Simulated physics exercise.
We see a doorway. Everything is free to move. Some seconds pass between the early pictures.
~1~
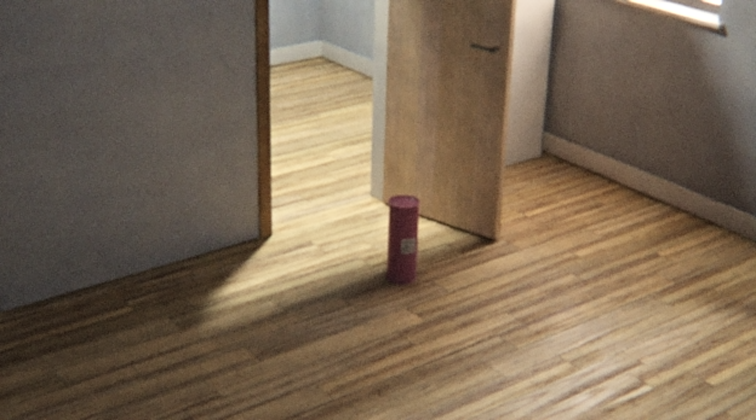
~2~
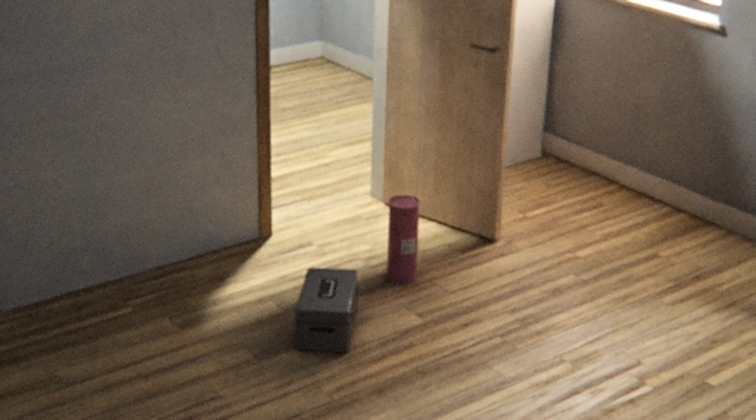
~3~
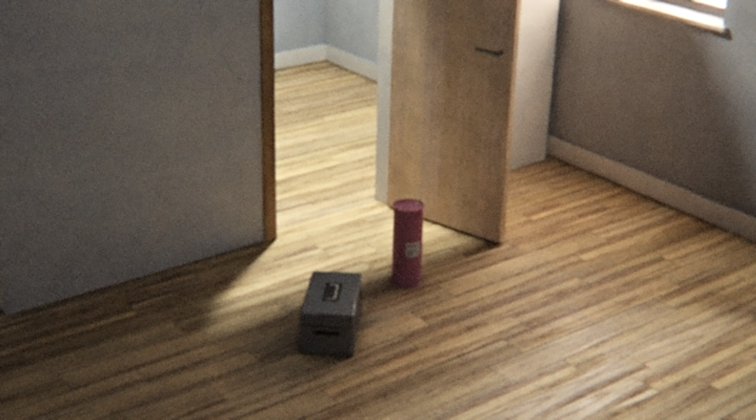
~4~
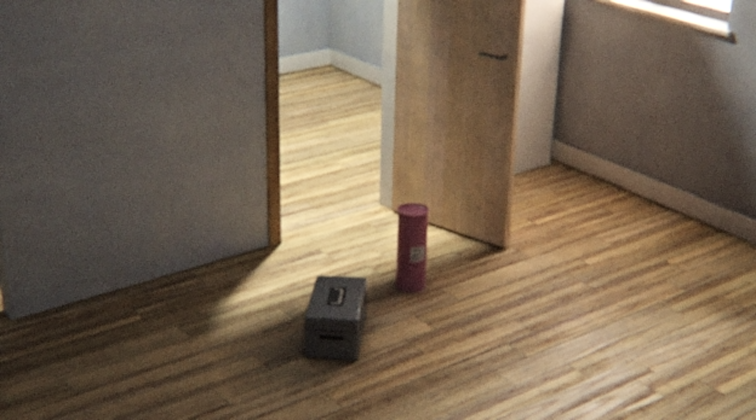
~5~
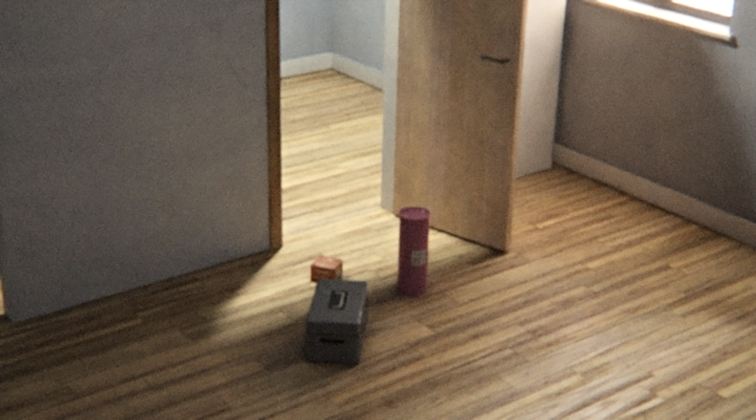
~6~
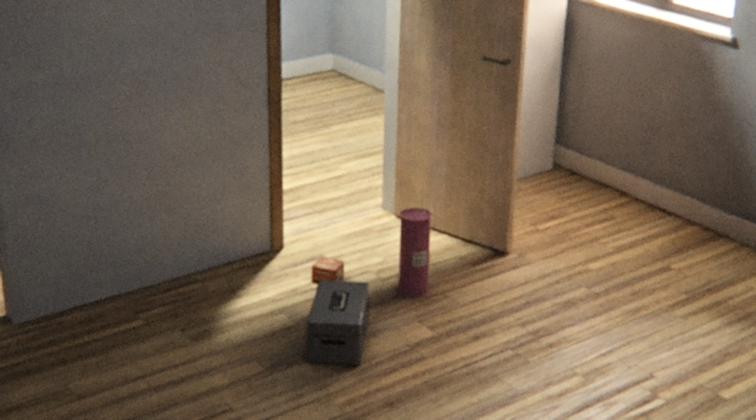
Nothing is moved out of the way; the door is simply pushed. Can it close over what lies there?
The door closes.
Then, 0.60 s past the last view, open by 88°.
Then, 1.20 s past the last view, open by 59°.
Then, 1.70 s past the last view, open by 34°.
Then, 2.20 s past the last view, open by 9°.
Finally, open by 0°; all 3 still in place. Final places as the last picture's camera would see them, orange box near (328, 271).
